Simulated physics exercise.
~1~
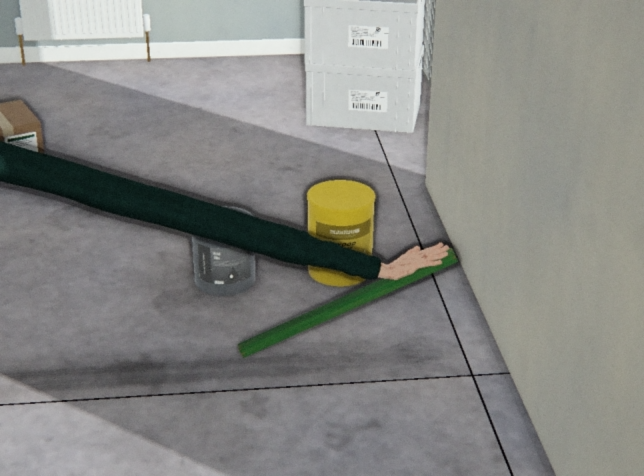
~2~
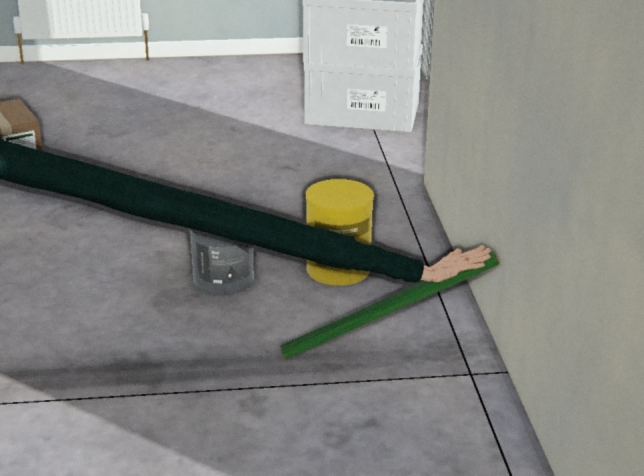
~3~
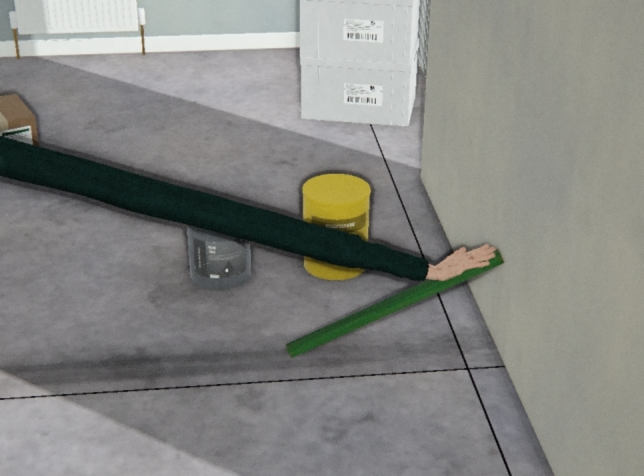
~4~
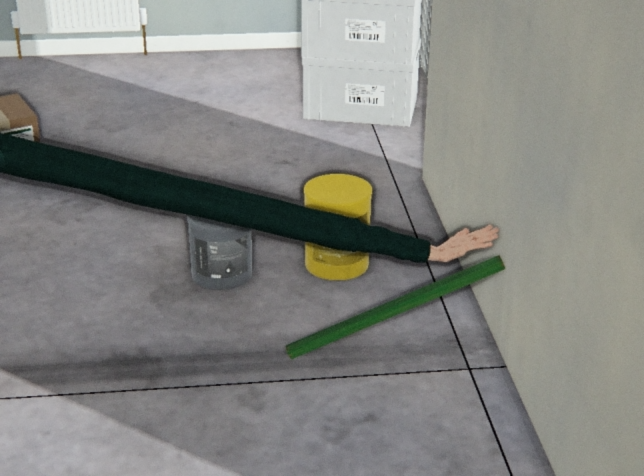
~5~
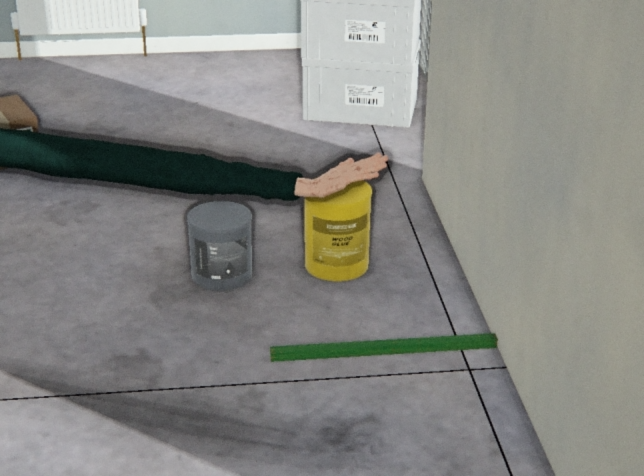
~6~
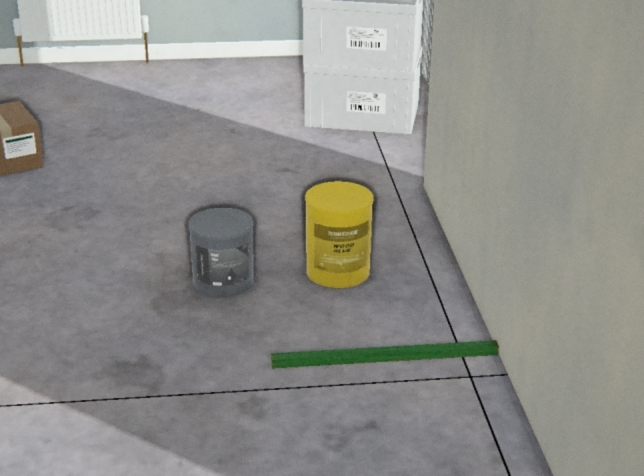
We see a hand move a green pole right until its end rests against a wall, near a grey pail and a yellow pail, then let go and withdraw; the pole slides down and ends lying on the floor while both pails stay put.
